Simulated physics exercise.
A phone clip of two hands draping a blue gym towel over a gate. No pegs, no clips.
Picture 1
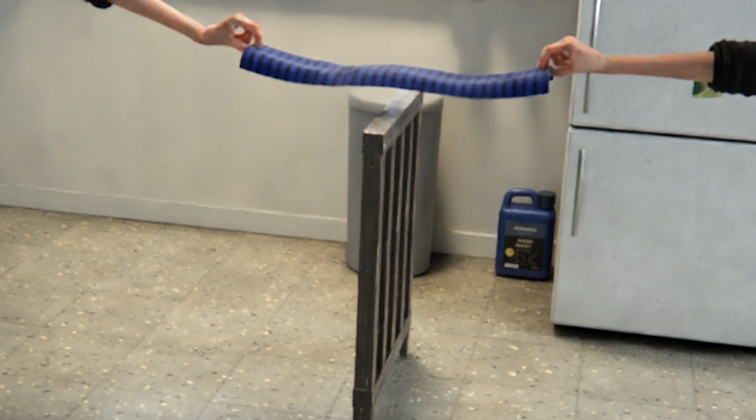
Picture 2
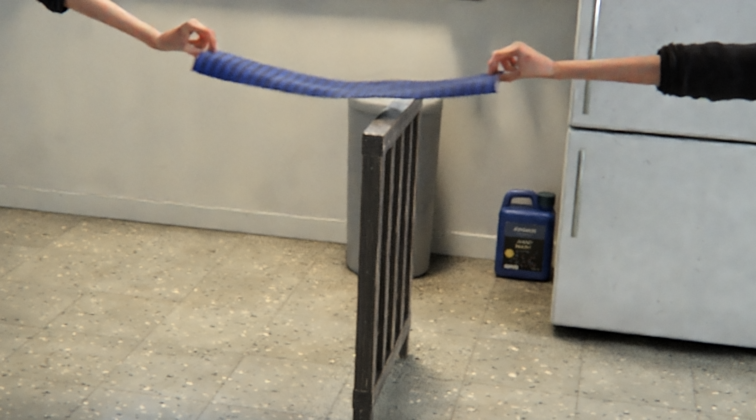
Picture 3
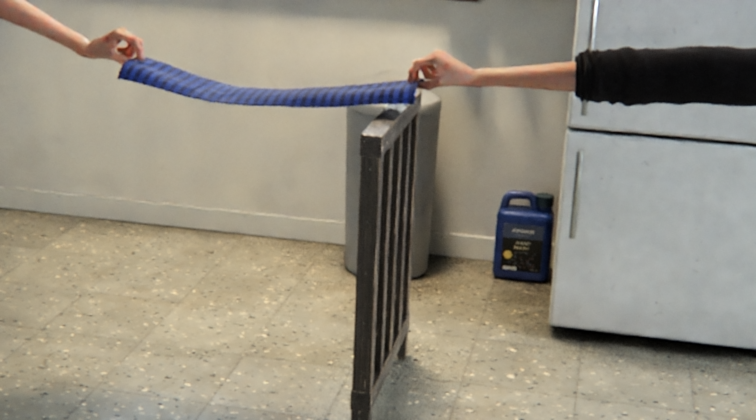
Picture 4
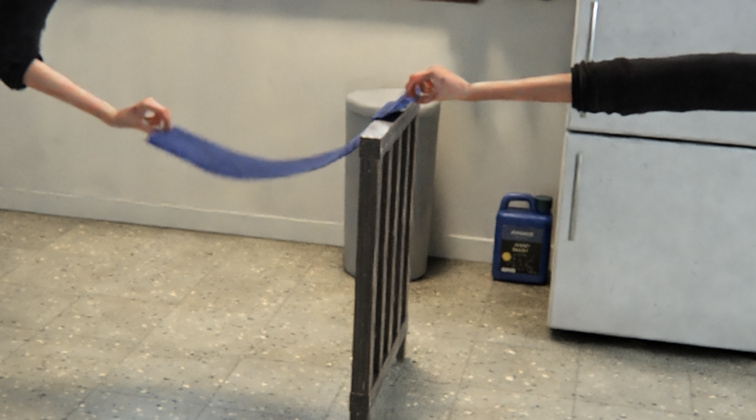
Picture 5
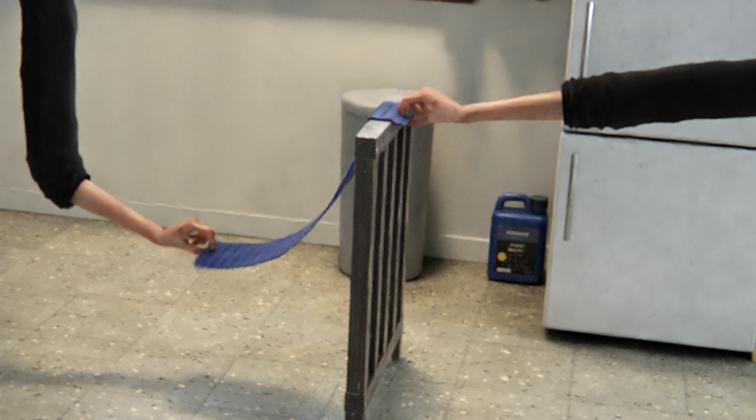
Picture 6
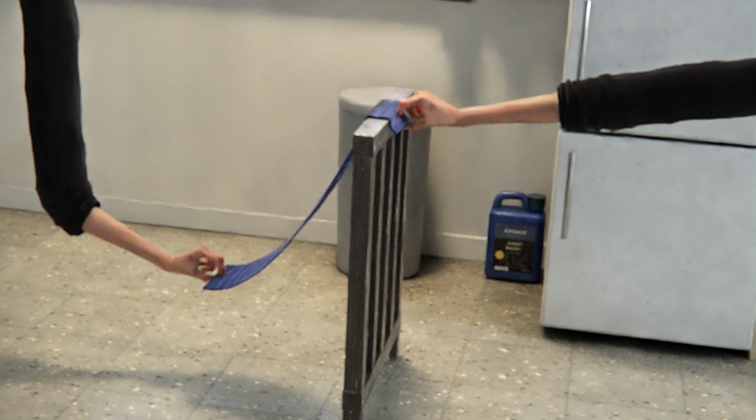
Blue gym towel held at both ends by two hands, shifting left above a gate, then being lowered down its left side.
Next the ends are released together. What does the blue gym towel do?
The blue gym towel slips off to the left.
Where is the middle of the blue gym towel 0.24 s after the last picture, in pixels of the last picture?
Around (318, 240).
Then, 0.24 s after the last picture, gym towel clear of the top and falling near (318, 240).
Then, 0.44 s after the last picture, gym towel clear of the top and falling near (309, 358).
Then, 0.68 s after the last picture, gym towel in a heap on the floor near (311, 385).
At rest, gym towel in a heap on the floor near (311, 385). The blue gym towel falls on the left side.
